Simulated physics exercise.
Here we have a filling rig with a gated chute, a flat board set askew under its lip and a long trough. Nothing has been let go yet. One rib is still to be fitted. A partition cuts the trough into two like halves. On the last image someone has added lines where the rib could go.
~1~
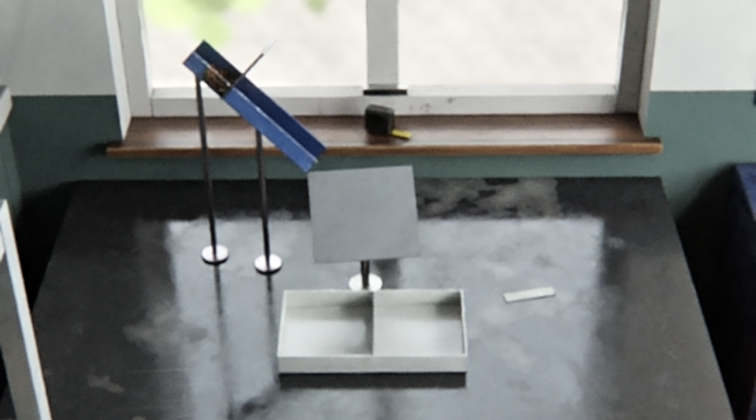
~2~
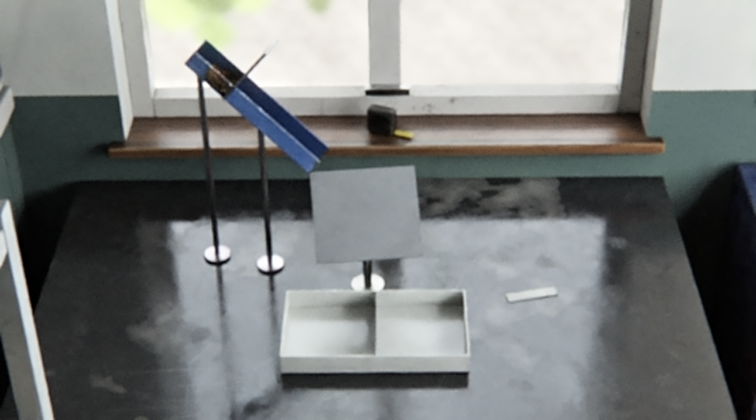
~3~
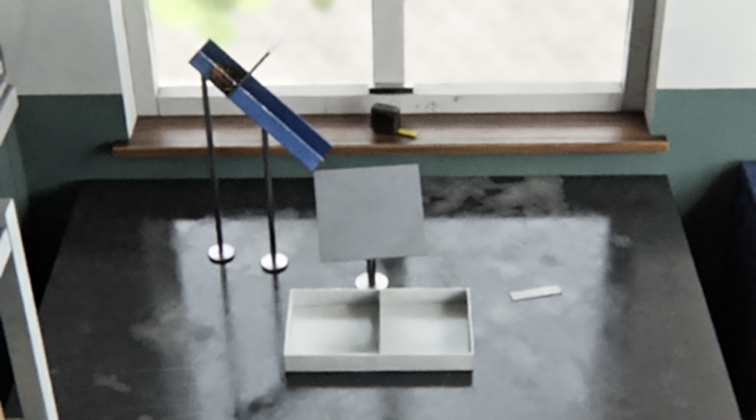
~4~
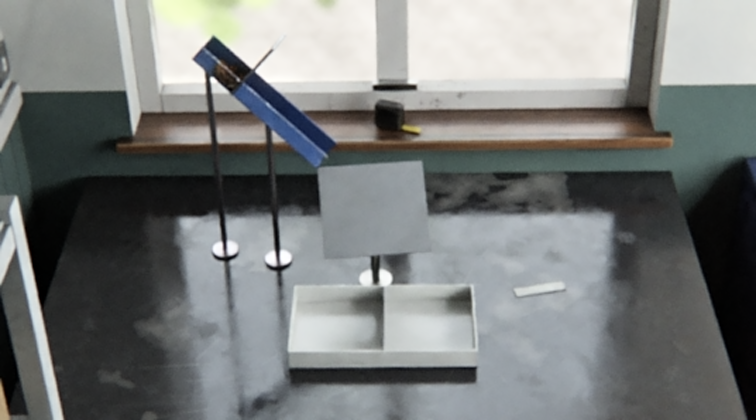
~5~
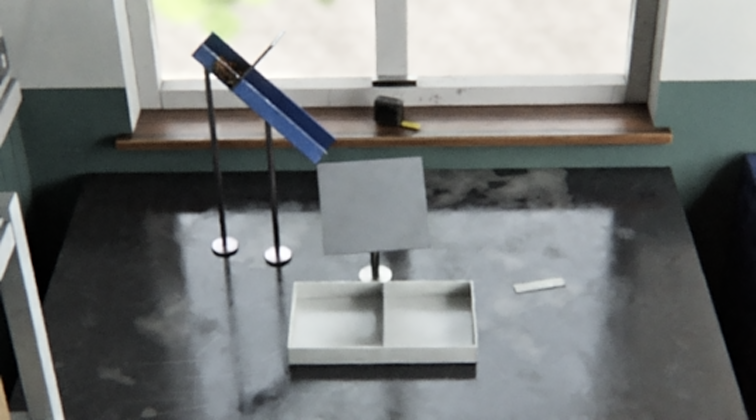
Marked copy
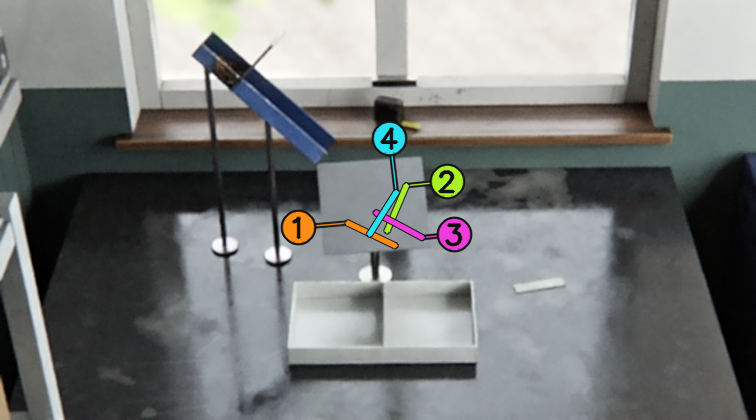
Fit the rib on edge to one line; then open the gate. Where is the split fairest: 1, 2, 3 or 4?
The best line is 2.
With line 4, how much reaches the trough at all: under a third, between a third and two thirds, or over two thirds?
Line 4 gives over two thirds.
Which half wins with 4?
Left.
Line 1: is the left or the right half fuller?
Right.
On the marked copy, line 1 from (347, 222) to (395, 245); line 2 from (406, 185) to (387, 230); line 3 from (376, 212) to (422, 237); line 4 from (396, 192) to (369, 234).
For line 1, of what is caught, none in the left half, all in the right.
For line 2, of what is caught, about half in the left half, about half in the right.
For line 3, of what is caught, about a quarter in the left half, most in the right.
For line 4, of what is caught, nearly all in the left half, a small part in the right.
